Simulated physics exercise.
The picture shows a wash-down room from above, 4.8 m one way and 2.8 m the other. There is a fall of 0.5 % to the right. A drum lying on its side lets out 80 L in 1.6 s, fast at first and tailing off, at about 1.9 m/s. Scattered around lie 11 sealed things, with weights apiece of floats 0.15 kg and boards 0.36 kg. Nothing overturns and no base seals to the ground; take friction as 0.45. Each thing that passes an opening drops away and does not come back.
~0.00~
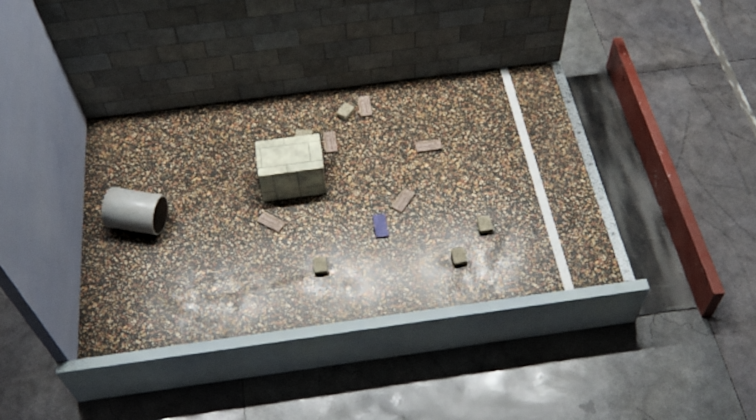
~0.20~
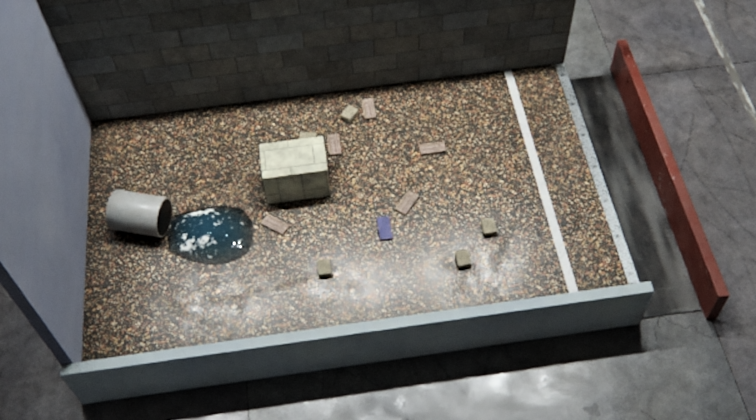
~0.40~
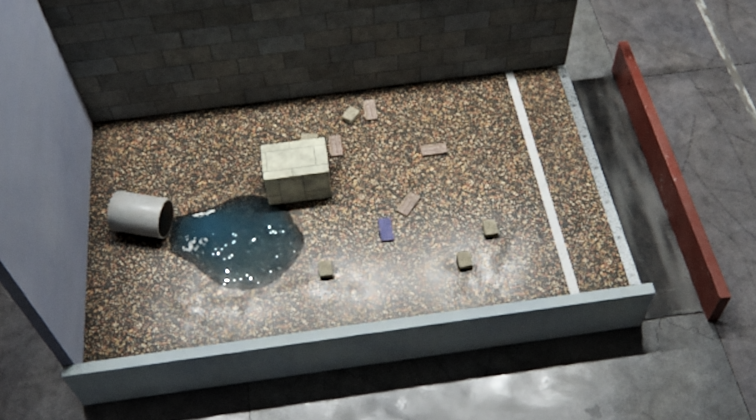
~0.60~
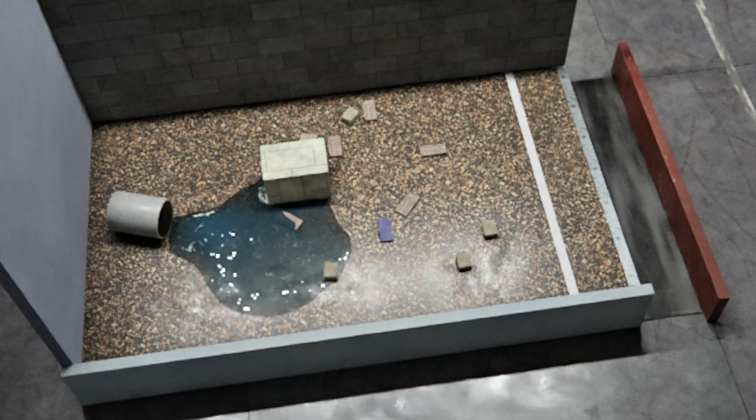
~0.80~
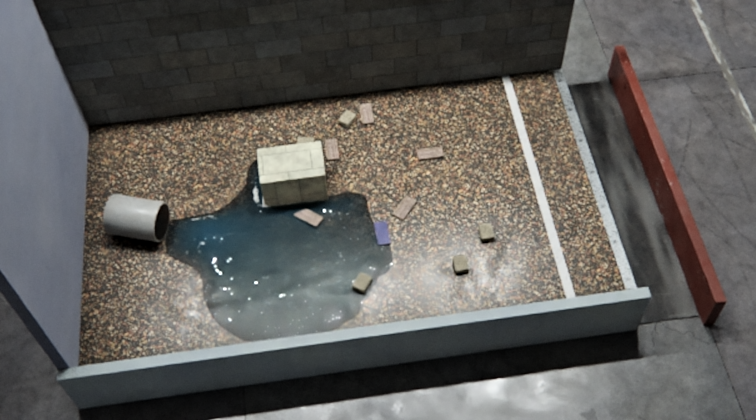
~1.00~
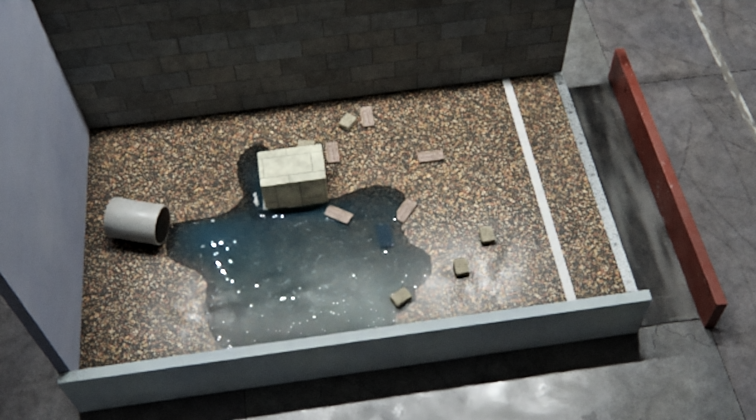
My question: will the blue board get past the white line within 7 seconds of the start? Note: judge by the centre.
Watch it go over.
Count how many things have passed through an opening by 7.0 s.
Tally: 5.
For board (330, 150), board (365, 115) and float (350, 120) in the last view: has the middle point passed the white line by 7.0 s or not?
In that order: Short, short, not past.
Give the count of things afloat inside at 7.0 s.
At that point I count 0.
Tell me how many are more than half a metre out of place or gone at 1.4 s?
The number by then is 2.
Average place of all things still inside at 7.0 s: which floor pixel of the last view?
Centre of the remaining things: Roughly (390, 141).
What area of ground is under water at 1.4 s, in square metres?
Somewhere about 4.0 m2, give or take.
After 1.4 s the blue board is near (416, 234), 0.3 m from its start, afloat; 0 of 11 are over the mark; 3 afloat.
After 3.1 s the blue board has gone out; 6 of 11 are over the mark; 0 afloat.
After 4.9 s the blue board has gone out; 6 of 11 are over the mark; 0 afloat.
After 7.0 s the blue board has gone out; 6 of 11 are over the mark; 0 afloat.
